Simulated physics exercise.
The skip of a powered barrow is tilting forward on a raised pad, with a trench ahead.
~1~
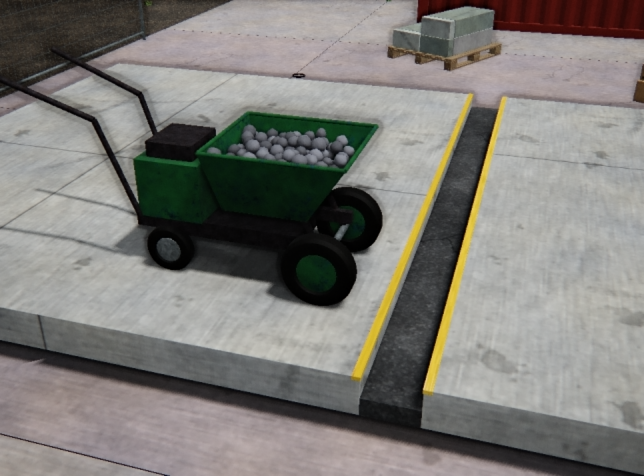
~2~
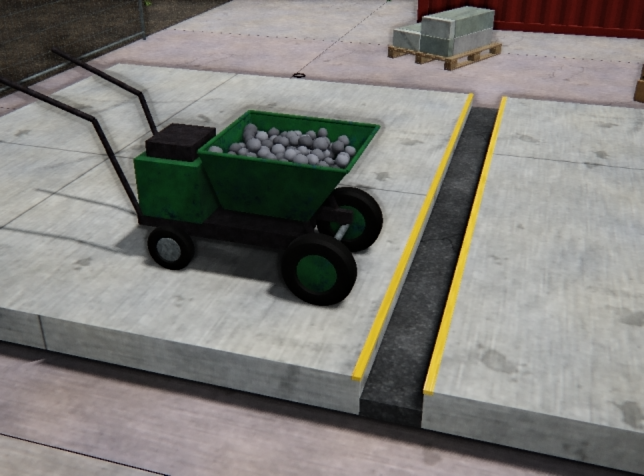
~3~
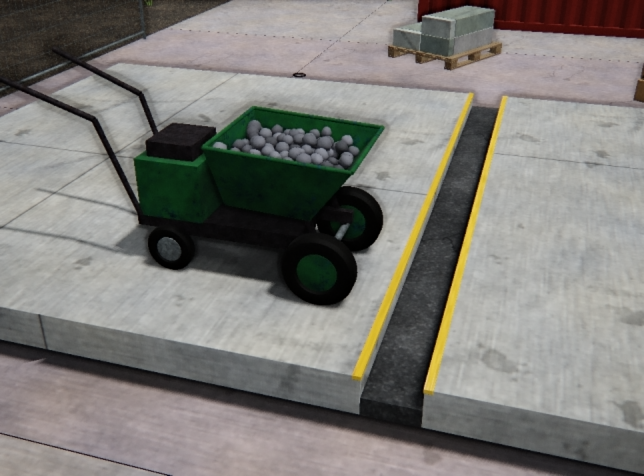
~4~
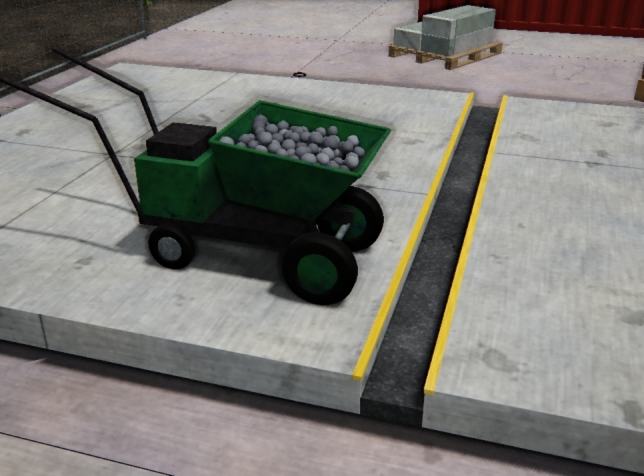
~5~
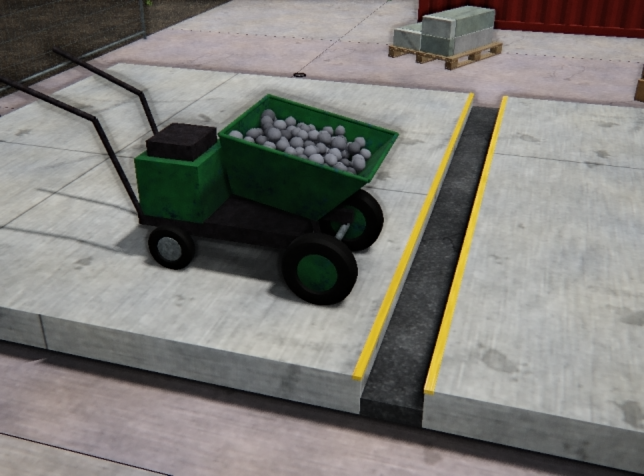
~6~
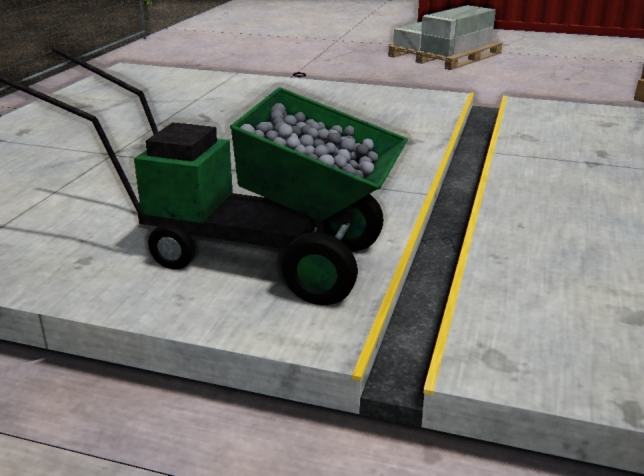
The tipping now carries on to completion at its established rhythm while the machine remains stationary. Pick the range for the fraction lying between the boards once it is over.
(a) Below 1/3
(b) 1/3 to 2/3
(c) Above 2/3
The answer is a.
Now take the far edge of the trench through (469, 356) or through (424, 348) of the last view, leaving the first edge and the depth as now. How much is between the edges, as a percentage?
Roughly 60 percent first and 0 percent second.
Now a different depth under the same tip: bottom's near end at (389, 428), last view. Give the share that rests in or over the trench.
I'd say roughly 10 in a hundred.
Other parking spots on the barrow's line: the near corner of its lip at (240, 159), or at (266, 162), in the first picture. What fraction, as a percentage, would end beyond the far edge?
First place: Around 0 per cent. Second place: Around 10 per cent.
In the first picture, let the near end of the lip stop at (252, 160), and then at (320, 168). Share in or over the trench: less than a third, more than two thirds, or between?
So the first position comes out as the middle third, the second as between a third and two thirds.
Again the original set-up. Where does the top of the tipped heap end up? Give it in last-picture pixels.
Settled peak, approx. (474, 268).
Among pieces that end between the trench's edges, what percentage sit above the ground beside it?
Estimate: Near 15 per cent.
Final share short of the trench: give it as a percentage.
Roughly 0 in a hundred.
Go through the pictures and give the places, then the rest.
In the first picture, lip of the skip (345, 171), level; top of the load (277, 152), round cobbles; first edge of the trench (371, 339); far edge (438, 351), the trench under half as wide as the skip, and shallow for its width.
In the second picture, lip of the skip (346, 172), level; top of the load (278, 152).
In the third picture, lip of the skip (351, 173), tipped barely; top of the load (282, 150).
In the fourth picture, lip of the skip (359, 176), tipped a little; top of the load (273, 147).
In the fifth picture, lip of the skip (368, 181), tipped a little; top of the load (281, 143).
In the sixth picture, lip of the skip (378, 187), tipped clearly; top of the load (281, 129); first edge of the trench (372, 338); far edge (439, 350).
Just after the last frame, skip tipped steeply; every one in the skip.
A moment on, skip tipped right over; the larger part in the skip; just a few in or heaped over the trench; about a tenth beyond it; about a tenth falling.
Further on, skip tipped right over; roughly a quarter in the skip; just a few in or heaped over the trench; roughly two thirds beyond it.
When it is over, skip tipped right over; about a tenth in the skip; about a tenth in or heaped over the trench; the larger part beyond it.
